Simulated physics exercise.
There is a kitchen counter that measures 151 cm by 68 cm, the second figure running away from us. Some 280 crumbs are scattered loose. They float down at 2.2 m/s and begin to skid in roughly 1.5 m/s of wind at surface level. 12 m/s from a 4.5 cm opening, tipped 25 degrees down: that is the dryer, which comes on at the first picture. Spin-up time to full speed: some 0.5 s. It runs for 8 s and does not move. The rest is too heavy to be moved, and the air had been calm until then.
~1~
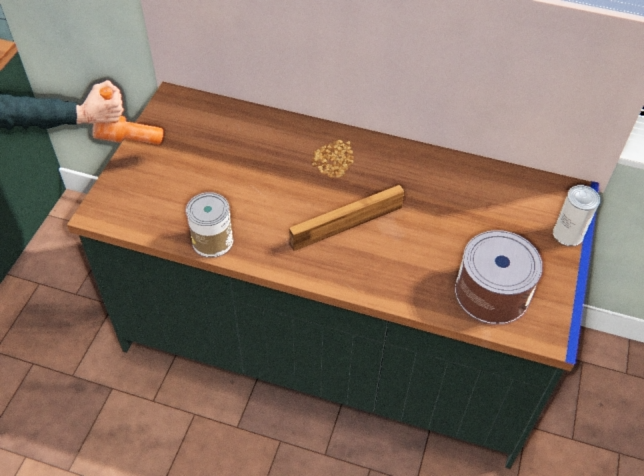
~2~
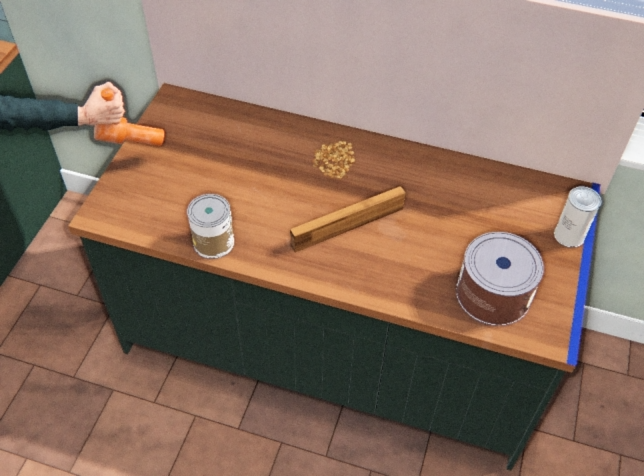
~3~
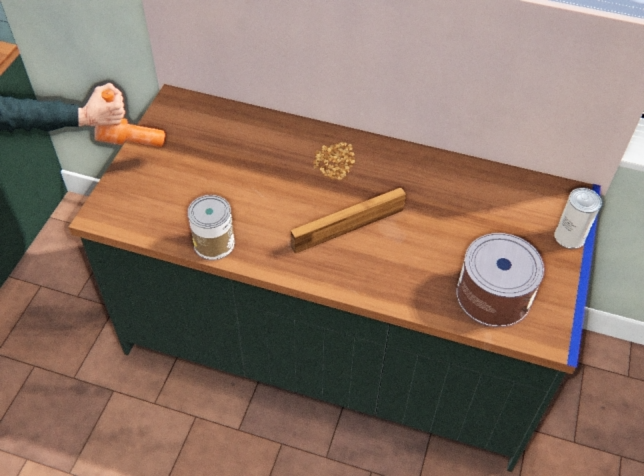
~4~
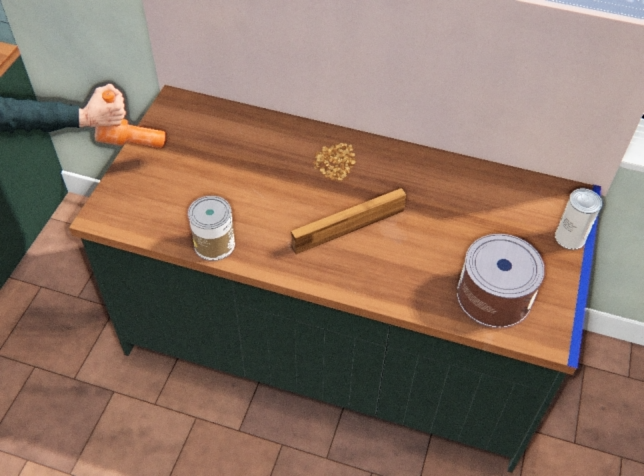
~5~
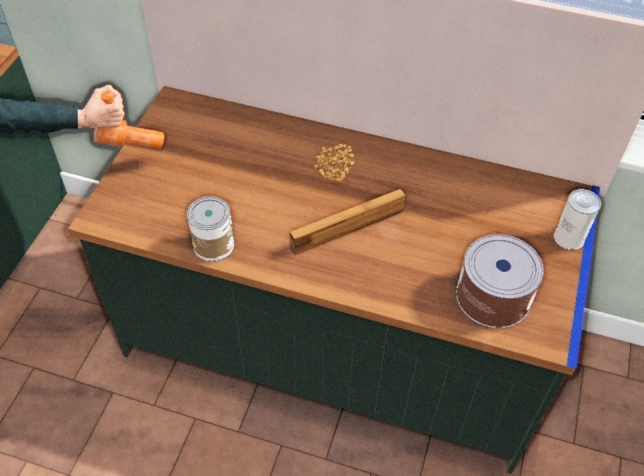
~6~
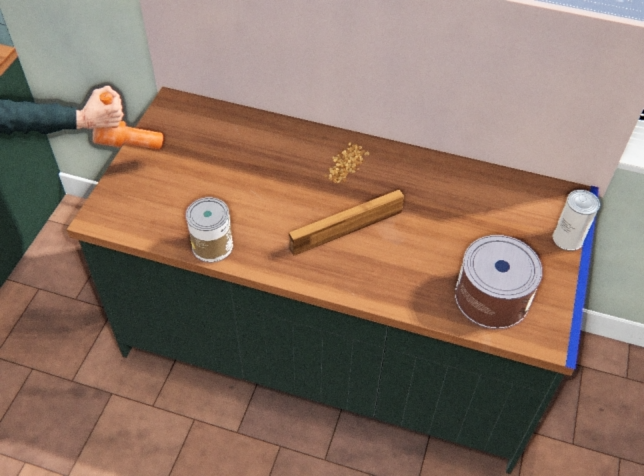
A kitchen counter with a wooden top and dark green front stands on brown floor tiles, seen from above at an angle. A hand at the left holds an orange dryer, with golden crumbs near the back, a wooden board mid-counter, a small tin left, a larger brown tin and a pale can right, beside a blue edge. The crumbs lie still, then many shift slightly rightward and spread, while everything else stays put.
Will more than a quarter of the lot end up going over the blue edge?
Yes - I'd bet the limit of a quarter at that edge is broken.
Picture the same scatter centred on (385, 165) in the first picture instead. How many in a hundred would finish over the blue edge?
Roughly 100 per cent.
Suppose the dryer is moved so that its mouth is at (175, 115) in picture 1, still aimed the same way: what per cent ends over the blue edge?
About 80 %.
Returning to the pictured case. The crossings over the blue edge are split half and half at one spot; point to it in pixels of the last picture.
The middle of the crossings lies near (597, 201) in the last picture.
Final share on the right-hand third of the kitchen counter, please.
Roughly 0 in a hundred.
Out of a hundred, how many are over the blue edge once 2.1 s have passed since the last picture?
Roughly 100 in a hundred by then.
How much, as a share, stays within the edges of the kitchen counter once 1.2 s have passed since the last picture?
Estimate: Around 5 percent.
Then, 1.2 s after the last picture, 94 % are over the blue edge; 90 % have settled or left.
Then, 2.1 s after the last picture, 99 % are over the blue edge; 99 % have settled or left.
Then, 4.0 s after the last picture, 100 % are over the blue edge; 100 % have settled or left.
Then, 7.6 s after the last picture, at the end, 100 % are over the blue edge.
